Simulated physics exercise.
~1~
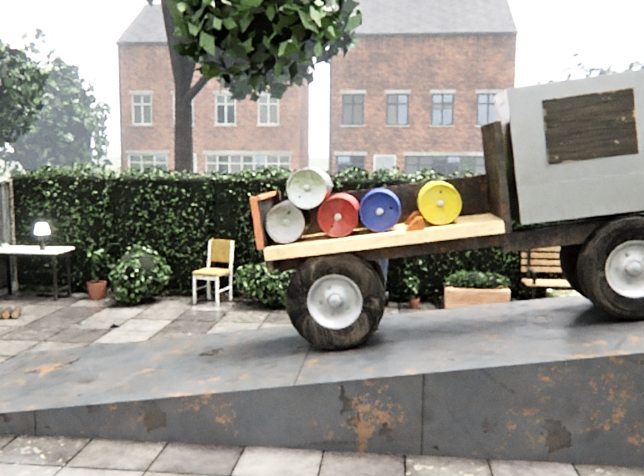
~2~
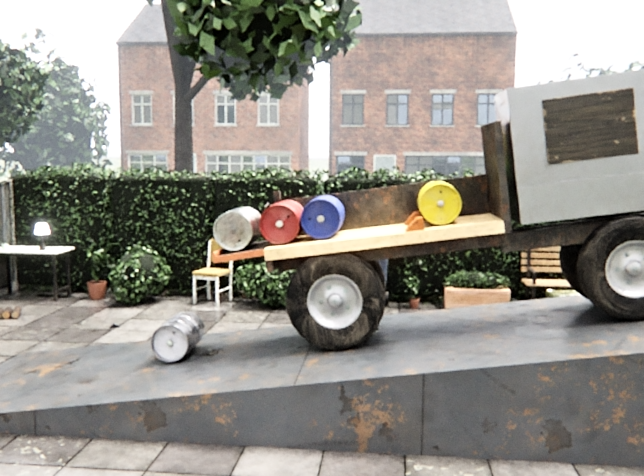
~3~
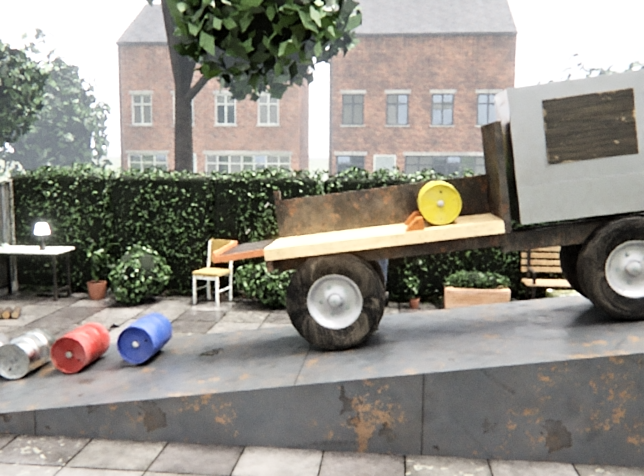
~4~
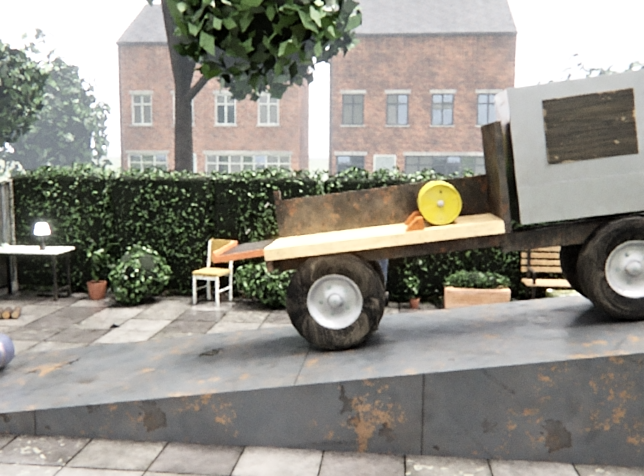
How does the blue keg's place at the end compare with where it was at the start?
At the start the blue keg was on the truck bed, between the red and yellow kegs. By the end it was down on the ground at the far left edge of the view, only partly showing.
